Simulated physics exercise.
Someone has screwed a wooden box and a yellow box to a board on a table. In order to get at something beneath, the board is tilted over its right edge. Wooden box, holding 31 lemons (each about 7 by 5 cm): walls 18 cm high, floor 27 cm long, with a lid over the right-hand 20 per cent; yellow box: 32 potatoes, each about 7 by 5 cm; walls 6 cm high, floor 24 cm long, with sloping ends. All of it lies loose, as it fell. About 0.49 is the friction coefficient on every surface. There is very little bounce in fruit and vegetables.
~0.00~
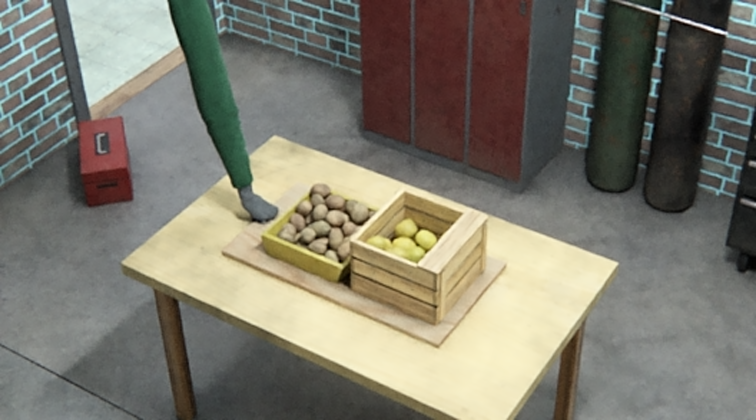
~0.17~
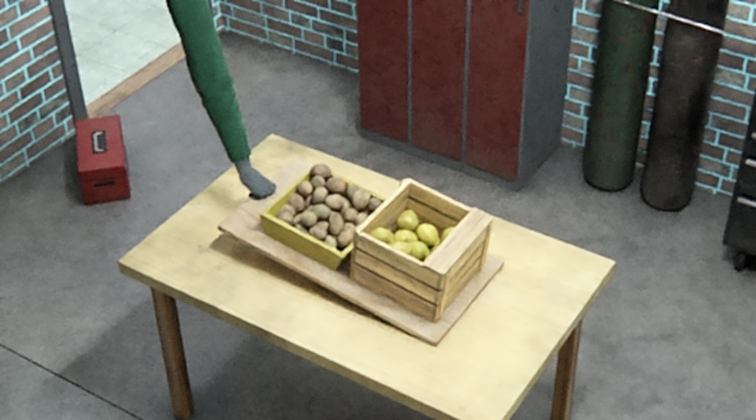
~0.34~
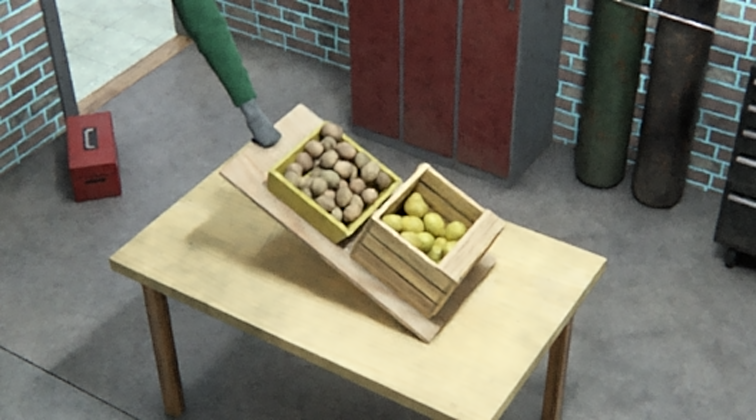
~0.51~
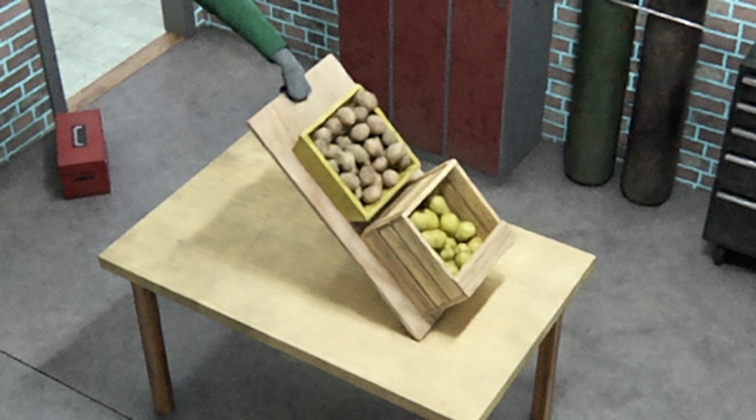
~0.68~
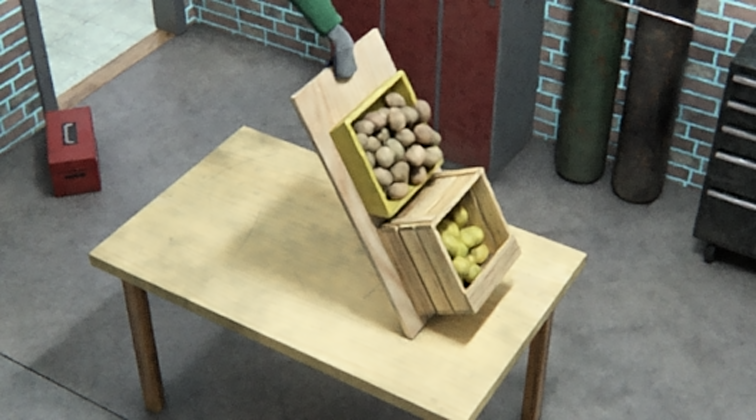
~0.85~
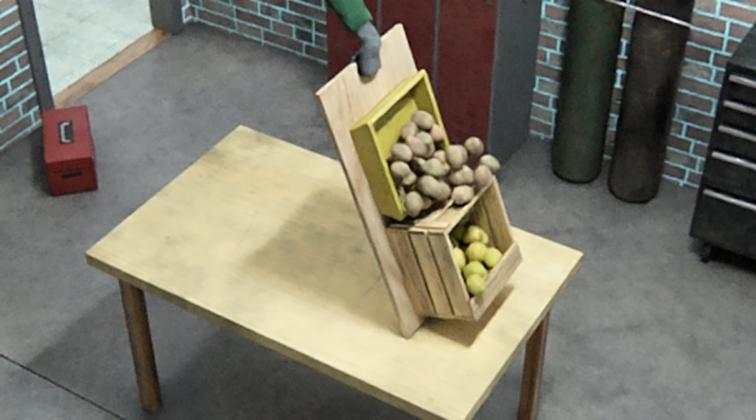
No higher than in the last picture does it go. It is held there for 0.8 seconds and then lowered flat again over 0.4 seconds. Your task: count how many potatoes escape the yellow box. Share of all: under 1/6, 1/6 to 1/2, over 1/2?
Over 1/2.
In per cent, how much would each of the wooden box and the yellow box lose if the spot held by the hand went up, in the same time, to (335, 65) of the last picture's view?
In that setup the wooden box sheds 0 per cent of its load, while the yellow box sheds 50 per cent.
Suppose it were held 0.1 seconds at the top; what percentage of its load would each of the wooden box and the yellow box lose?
With that change, wooden box sheds 0 percent and yellow box sheds 70 percent.
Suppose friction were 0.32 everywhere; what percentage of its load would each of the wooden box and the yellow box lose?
Then the wooden box sheds 0 per cent, while the yellow box sheds 70 per cent.
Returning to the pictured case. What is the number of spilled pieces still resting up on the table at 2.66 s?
Roughly 6.
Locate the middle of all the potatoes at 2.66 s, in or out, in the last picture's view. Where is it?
Near (328, 259).
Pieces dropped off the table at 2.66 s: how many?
Number of pieces - roughly 12.
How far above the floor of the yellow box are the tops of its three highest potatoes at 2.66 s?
Around 7 centimetres high.
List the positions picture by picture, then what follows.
In the first frame (we follow the rim corner now nearest the camera; the camera pans a little), yellow box at (340, 266); wooden box at (434, 273); tilt 0°; nothing out yet.
The second frame shows yellow box at (341, 254); wooden box at (440, 273); tilt 7°.
The third frame shows yellow box at (347, 231); wooden box at (452, 279); tilt 24°.
The fourth frame shows yellow box at (367, 216); wooden box at (465, 293); tilt 45°.
The fifth frame shows yellow box at (391, 213); wooden box at (472, 308); tilt 62°.
The sixth frame shows yellow box at (403, 216); wooden box at (474, 315); tilt 69°; 14 out.
After 1.14 s, tilt 69°; 1 of 31 out of the wooden box and 19 of 32 out of the yellow box.
After 1.50 s, tilt 69°; 1 of 31 out of the wooden box and 19 of 32 out of the yellow box.
After 2.01 s, tilt 2°; 1 of 31 out of the wooden box and 22 of 32 out of the yellow box.
Final count (at 2.66 s), 1 of 31 out of the wooden box and 22 of 32 out of the yellow box. Asked share, 22 of 32, 69 per cent.
